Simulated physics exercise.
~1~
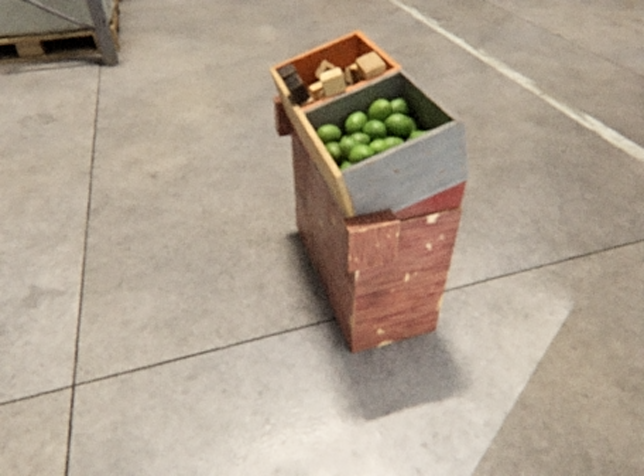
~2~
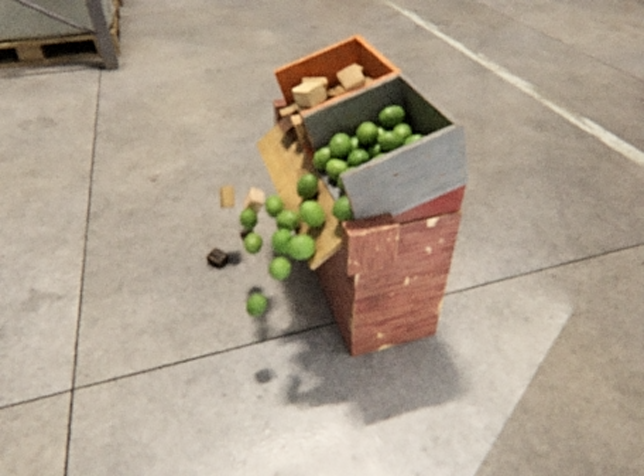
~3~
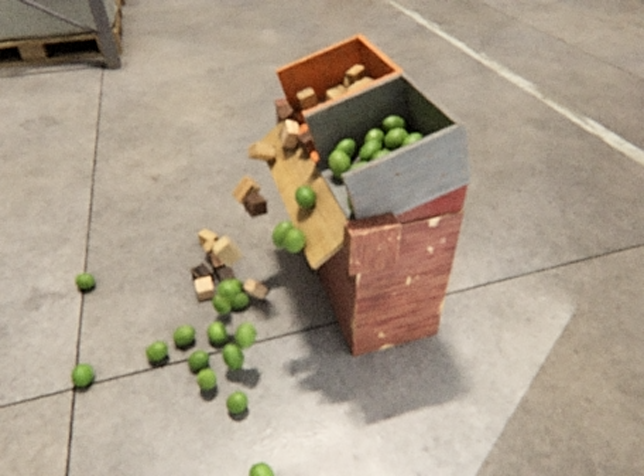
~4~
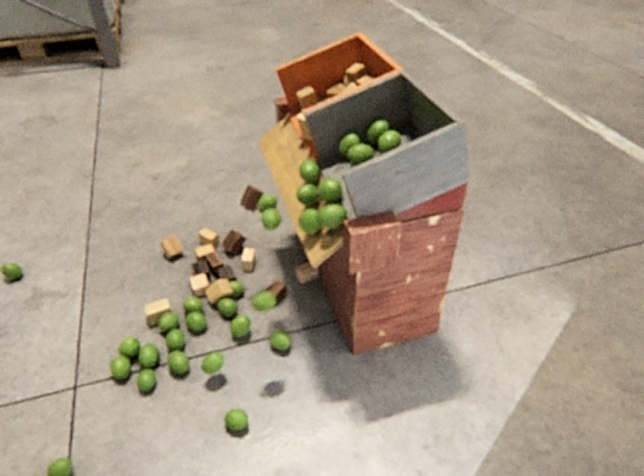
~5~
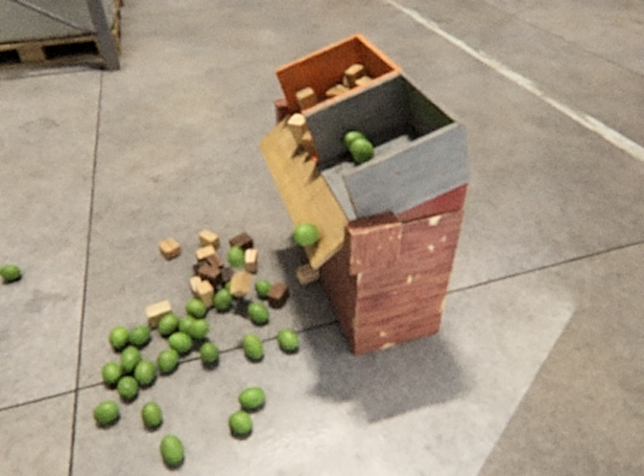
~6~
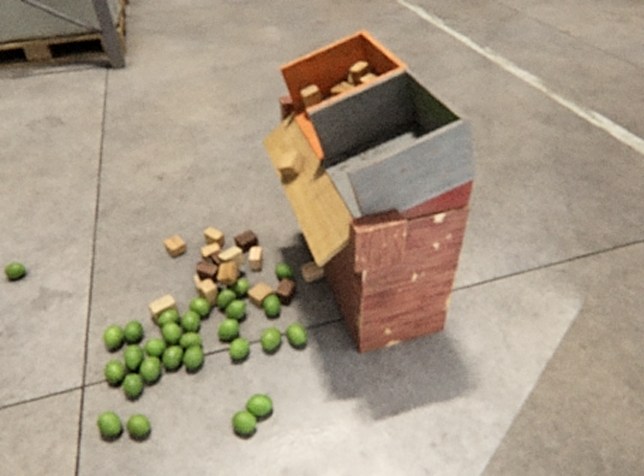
A flap drops open, and limes and wooden blocks spill out, emptying the grey bin.
